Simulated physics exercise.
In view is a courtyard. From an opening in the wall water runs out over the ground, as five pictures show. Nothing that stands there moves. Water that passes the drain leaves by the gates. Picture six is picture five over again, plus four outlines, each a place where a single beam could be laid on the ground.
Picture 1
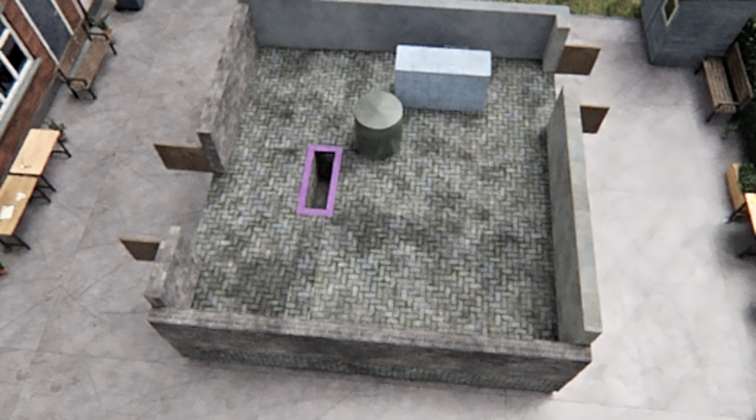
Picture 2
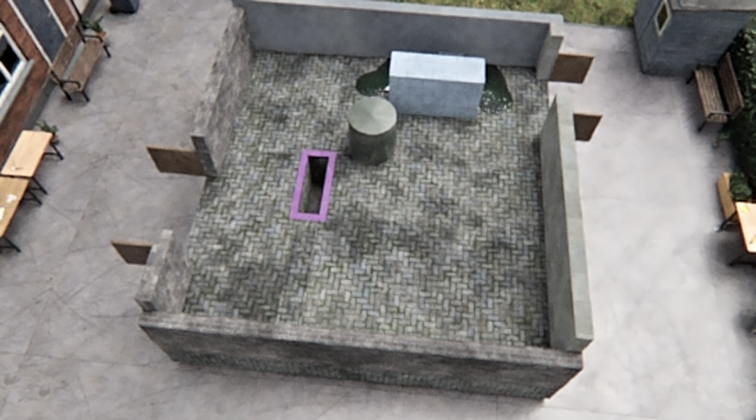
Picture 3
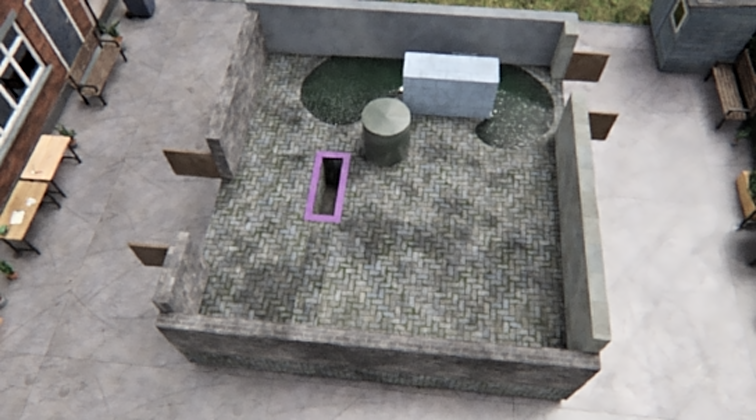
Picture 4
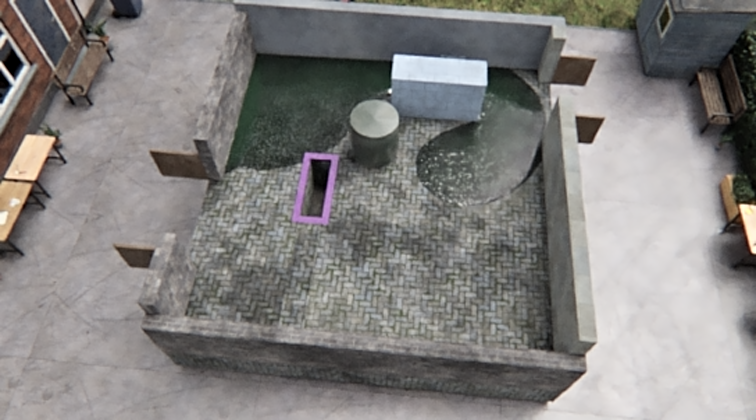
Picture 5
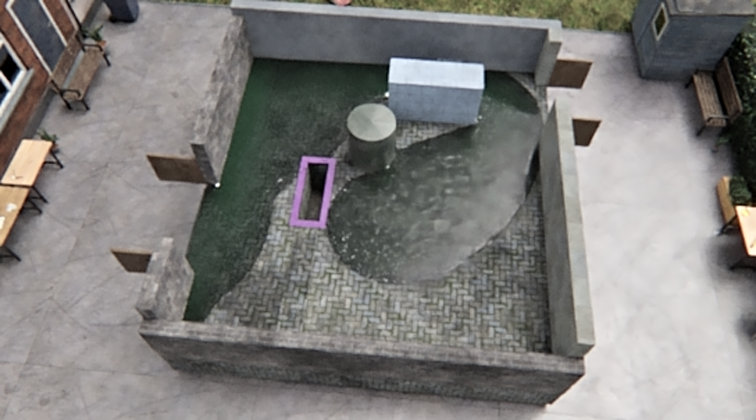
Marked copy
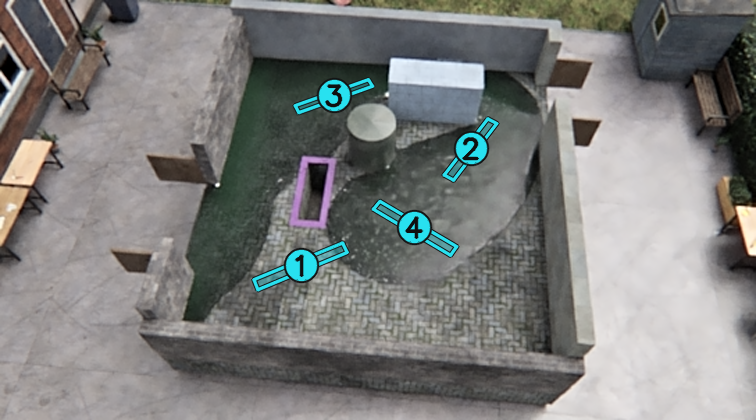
A walled courtyard paved in grey herringbone brick is seen from high above at a slant, with benches and wooden tables on the pale ground outside. A light grey box stands near the back wall, a grey-green cylinder beside it, and a purple-rimmed rectangular opening left of centre. Dark green water emerges around the box and spreads forward past the cylinder and down both sides, while the camera shifts slightly.
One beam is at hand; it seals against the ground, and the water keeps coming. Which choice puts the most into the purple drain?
4.
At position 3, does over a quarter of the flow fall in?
No, it does not.
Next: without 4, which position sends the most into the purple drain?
That would be 3.
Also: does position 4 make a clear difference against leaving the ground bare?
Yes, by a good deal.
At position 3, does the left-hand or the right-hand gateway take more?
More leaves on the left.
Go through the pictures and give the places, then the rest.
Outfall at (456, 51); purple drain at (320, 179); open gate at (215, 216); open gate at (544, 99); 3 % of the ground is wet; purple drain still dry.
Water covers 7 % of the ground and shows as far out as (365, 83); purple drain still dry.
Water covers 18 % of the ground and shows as far out as (305, 83); purple drain still dry.
Water covers 35 % of the ground and shows as far out as (235, 158); purple drain still dry.
Water covers 56 % of the ground and shows as far out as (189, 296); purple drain still dry.
On the marked copy, 1 from (255, 284) to (344, 247); 2 from (448, 177) to (492, 121); 3 from (297, 109) to (370, 82); 4 from (376, 205) to (453, 250).
For position 1, about 5 % of the stream runs into the purple drain, about 94 % out by the gates.
For position 2, about 4 % of the stream runs into the purple drain, about 94 % out by the gates.
For position 3, about 12 % of the stream runs into the purple drain, about 87 % out by the gates.
For position 4, about 20 % of the stream runs into the purple drain, about 79 % out by the gates.
